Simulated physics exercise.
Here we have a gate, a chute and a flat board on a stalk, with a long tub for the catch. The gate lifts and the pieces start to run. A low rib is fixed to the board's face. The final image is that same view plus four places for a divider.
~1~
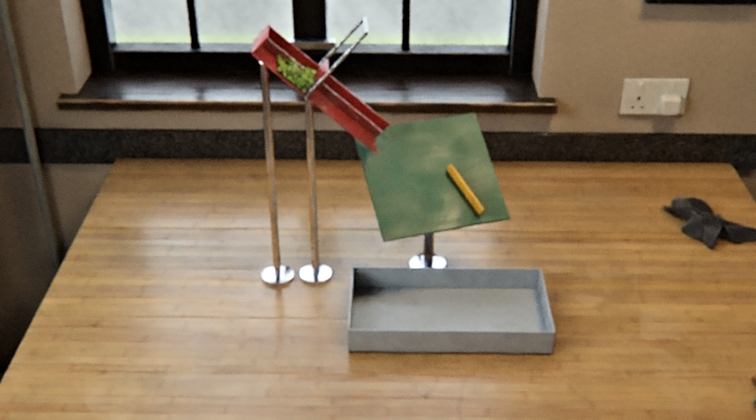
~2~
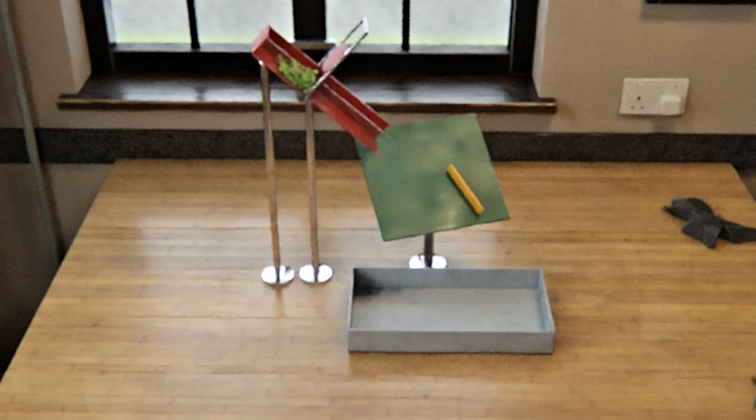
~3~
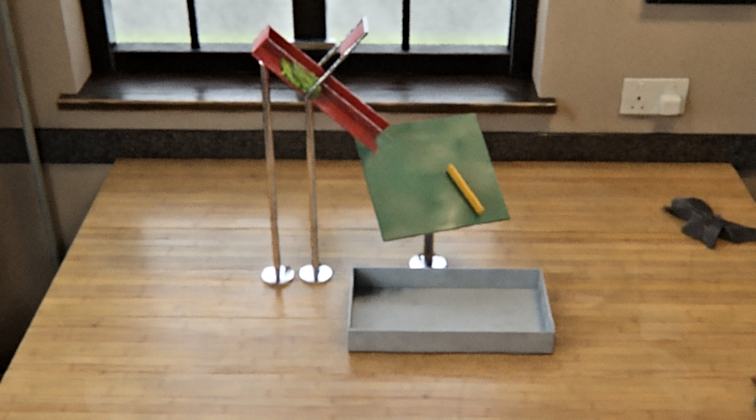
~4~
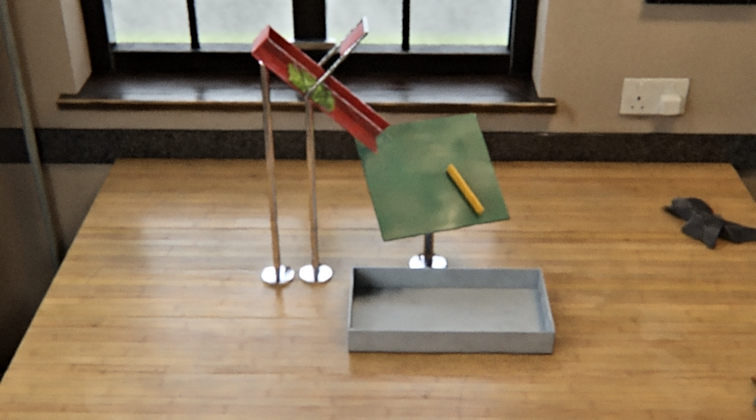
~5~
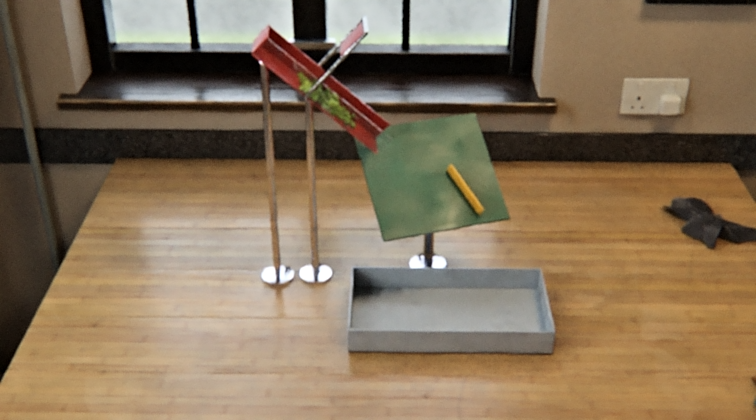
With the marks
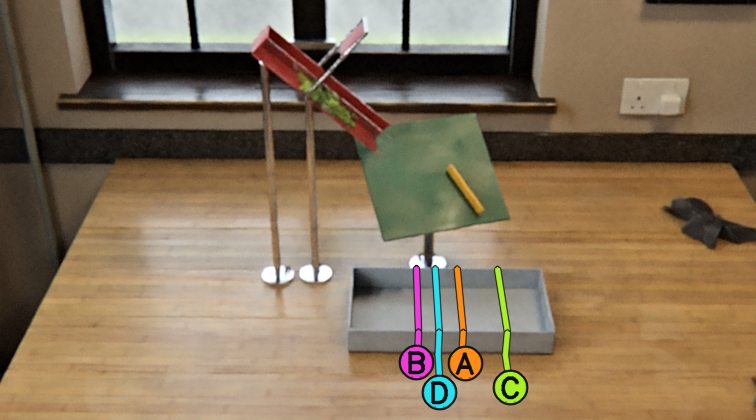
A red chute on two thin stands slopes down to the right above a wooden table, seen from slightly above by a still camera, before a window. Its lower end meets a tilted green board with a yellow strip, behind an empty grey tub, while a dark cloth lies at right. Small green pieces bunched high in the chute begin sliding, pass beneath the raised gate and stretch out down the slope.
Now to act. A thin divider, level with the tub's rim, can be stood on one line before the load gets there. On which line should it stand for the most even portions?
C beats the others.
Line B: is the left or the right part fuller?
Right.
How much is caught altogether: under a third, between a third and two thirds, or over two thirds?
It is over two thirds.
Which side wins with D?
Right.
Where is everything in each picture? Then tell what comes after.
In the first frame, load behind the gate (298, 73), dried peas; lip of the chute (376, 146), sloping fairly steeply.
In the second frame, middle of the board (431, 174), tilted fairly steeply; middle of its low edge (448, 229); of its high edge (415, 122).
In the third frame, front corners of the tub (349, 330) and (555, 332), empty; front of the load (318, 91).
In the fourth frame, middle of the load (314, 86); its front (332, 108), roughly a third of the way to the lip; rib from (450, 164) to (483, 210).
In the fifth frame, middle of the load (328, 98); its front (353, 116), roughly two thirds of the way to the lip.
On the marked copy, line A crosses the front rim at (463, 331); line B crosses the front rim at (418, 330); line C crosses the front rim at (507, 331); line D crosses the front rim at (439, 330).
For line A, of what is caught, about a tenth on the left of the divider, almost all on the right.
For line B, of what is caught, not one piece on the left of the divider, every piece on the right.
For line C, of what is caught, roughly half on the left of the divider, roughly half on the right.
For line D, of what is caught, just a few on the left of the divider, almost all on the right.
